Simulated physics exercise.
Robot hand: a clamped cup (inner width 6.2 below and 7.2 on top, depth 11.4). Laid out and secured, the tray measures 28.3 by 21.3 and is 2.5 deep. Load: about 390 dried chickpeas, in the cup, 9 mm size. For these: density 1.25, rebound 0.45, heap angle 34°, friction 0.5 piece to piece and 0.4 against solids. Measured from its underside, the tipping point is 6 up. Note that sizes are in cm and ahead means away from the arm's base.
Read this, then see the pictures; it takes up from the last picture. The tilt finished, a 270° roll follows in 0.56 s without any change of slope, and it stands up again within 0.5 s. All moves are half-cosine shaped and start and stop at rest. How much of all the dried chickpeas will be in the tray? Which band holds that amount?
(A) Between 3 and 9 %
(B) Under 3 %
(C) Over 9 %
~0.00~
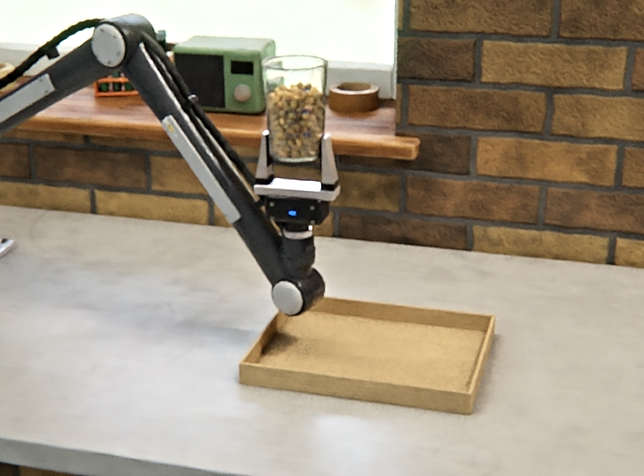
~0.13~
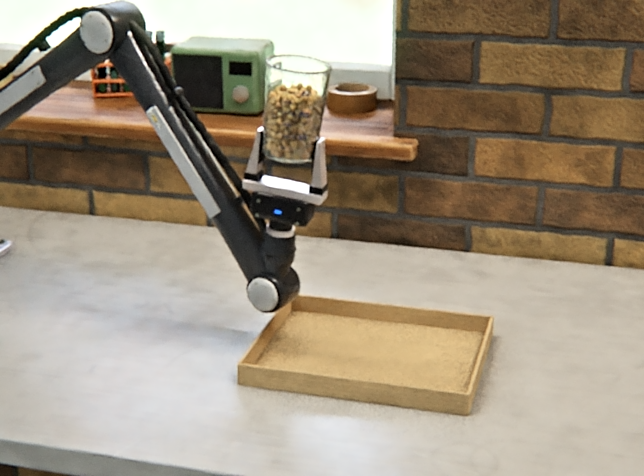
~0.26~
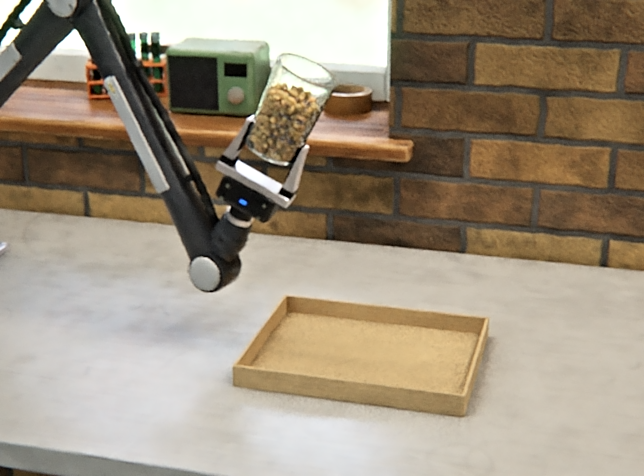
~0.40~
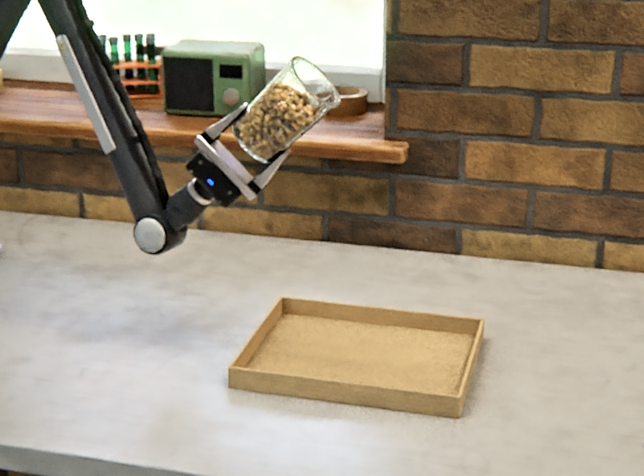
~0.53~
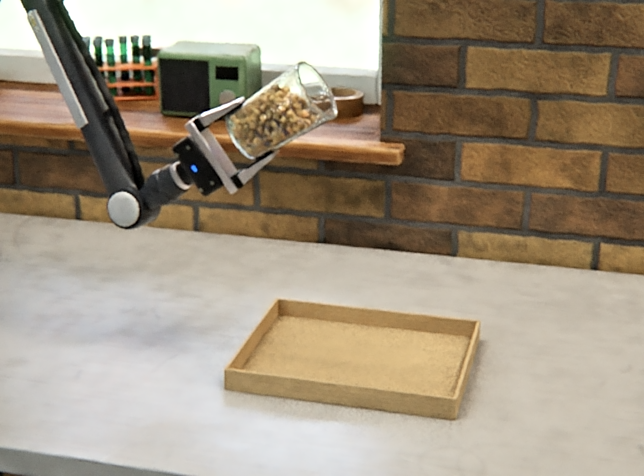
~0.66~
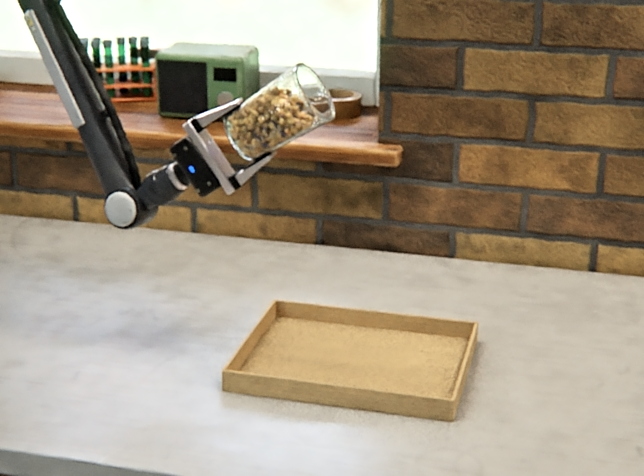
(B) Under 3 %.
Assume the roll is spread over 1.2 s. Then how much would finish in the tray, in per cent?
Then: Approx. 0 %.
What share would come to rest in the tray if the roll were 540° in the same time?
Then about 0 percent.
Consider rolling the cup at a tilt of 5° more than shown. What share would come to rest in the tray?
Estimate: Close to 0 %.
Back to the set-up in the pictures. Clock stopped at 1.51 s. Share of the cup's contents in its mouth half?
Mouth-half share: Approx. 35 in a hundred.
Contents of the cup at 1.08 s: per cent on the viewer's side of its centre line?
Roughly 45 per cent of the contents lies on the viewer's side of the centre line.
After 1.08 s, tipped 56°, highest piece 36 above the table; 386 in the cup.
After 1.51 s, tipped 21°, highest piece 36 above the table; 386 in the cup.
After 1.92 s, upright, highest piece 37 above the table; 386 in the cup.
After 2.62 s, upright, highest piece 37 above the table; 386 in the cup.
In the end, 386 in the cup. That is 0 % in the tray.
